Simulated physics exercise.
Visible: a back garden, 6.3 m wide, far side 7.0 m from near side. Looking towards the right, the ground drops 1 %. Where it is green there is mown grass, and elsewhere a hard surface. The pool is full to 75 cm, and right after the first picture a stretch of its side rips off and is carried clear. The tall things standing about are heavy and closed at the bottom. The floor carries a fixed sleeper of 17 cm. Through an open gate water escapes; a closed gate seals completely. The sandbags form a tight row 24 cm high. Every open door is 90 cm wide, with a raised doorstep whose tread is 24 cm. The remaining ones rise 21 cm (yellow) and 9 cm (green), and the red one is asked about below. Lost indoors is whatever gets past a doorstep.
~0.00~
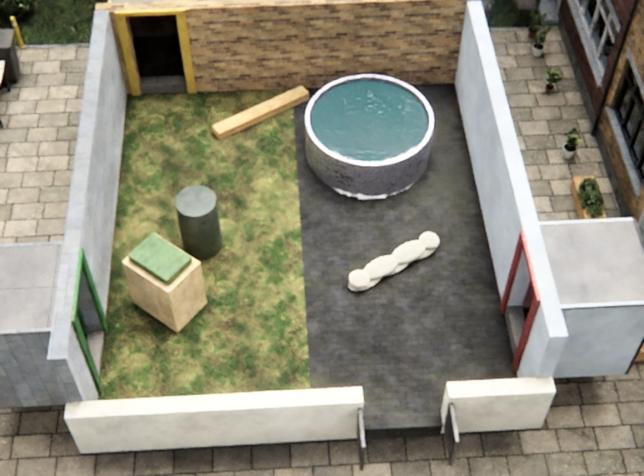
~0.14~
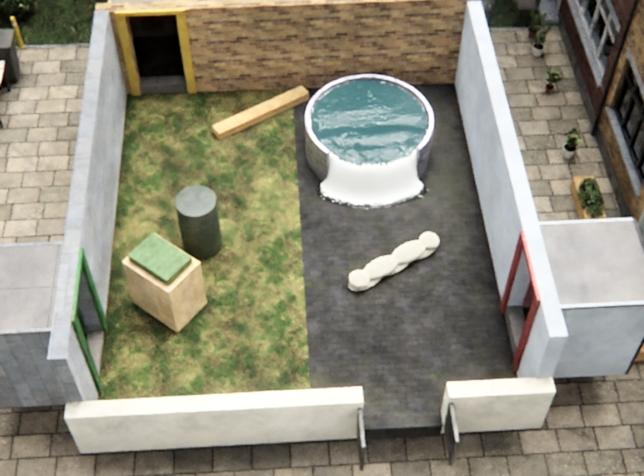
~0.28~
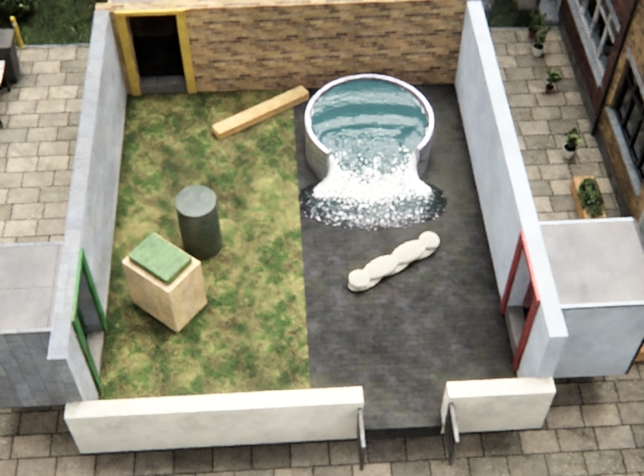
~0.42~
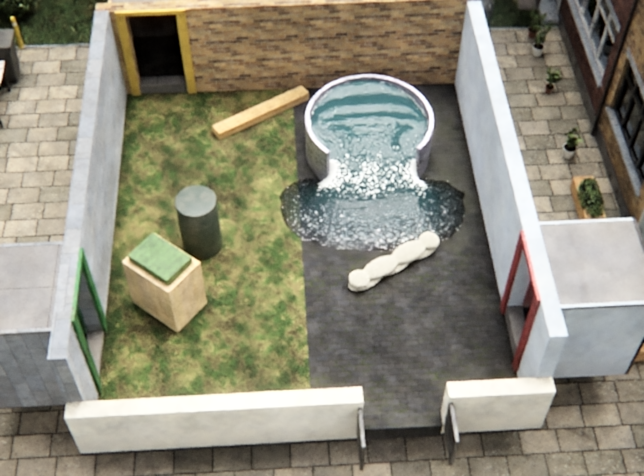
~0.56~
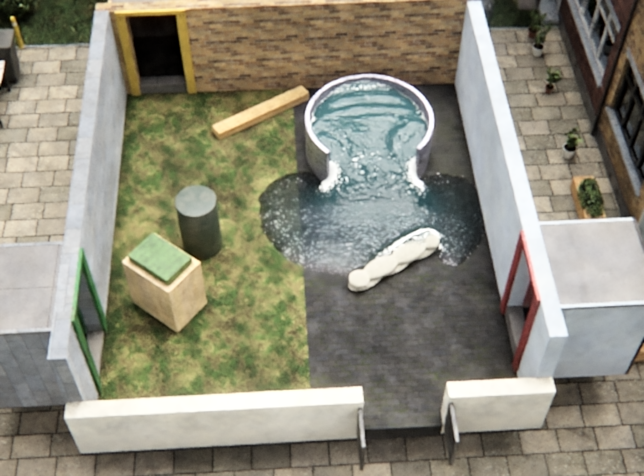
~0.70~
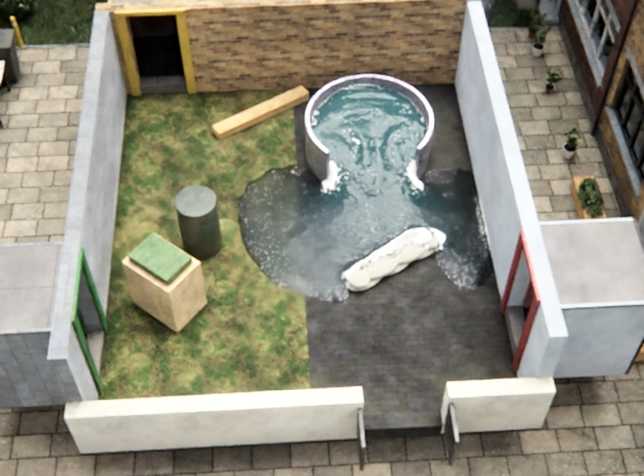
Water burst out through the front of a round pool in a walled garden, foamed onto the dark paving, then spread sideways over some of the grass and around a white twisted object.
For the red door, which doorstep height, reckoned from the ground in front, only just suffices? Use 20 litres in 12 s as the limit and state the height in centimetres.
A doorstep of roughly 6.5 cm.
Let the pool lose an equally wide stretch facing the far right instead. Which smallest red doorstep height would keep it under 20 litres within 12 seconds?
Required height: Approx. 6.5 cm.
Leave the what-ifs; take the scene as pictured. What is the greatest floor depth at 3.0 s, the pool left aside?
25 cm.
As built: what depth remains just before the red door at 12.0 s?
The depth there is around 7.5 cm.
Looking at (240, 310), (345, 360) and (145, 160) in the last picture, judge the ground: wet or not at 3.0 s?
Soaked; soaked; untouched.
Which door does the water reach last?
Last door: Yellow.
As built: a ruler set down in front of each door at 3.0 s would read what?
Depth at red 7 cm, at yellow 0 cm, at green 0 cm.
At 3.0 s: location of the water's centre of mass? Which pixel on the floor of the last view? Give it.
Approximately (347, 259).
After 1.4 s water covers 35 % of the floor, deepest (44 cm) near (395, 256); 6 cm at the red door, 0 litres in over its 25 cm doorstep.
After 3.0 s water covers 55 % of the floor, deepest (25 cm) near (511, 396); 7 cm at the red door, 0 litres in over its 25 cm doorstep.
After 12.0 s water covers 95 % of the floor, deepest (10 cm) near (487, 278); 7 cm at the red door, 0 litres in over its 25 cm doorstep.
At the red door as built, the water arrived by 1.1 s and peaked near 9 cm at 10.8 s.
Run again over the same 12 s with other heights there, 28 litres in over 6 cm, 6 litres over 8.5 cm. The limit of 20 litres is kept from about 6.5 cm up.
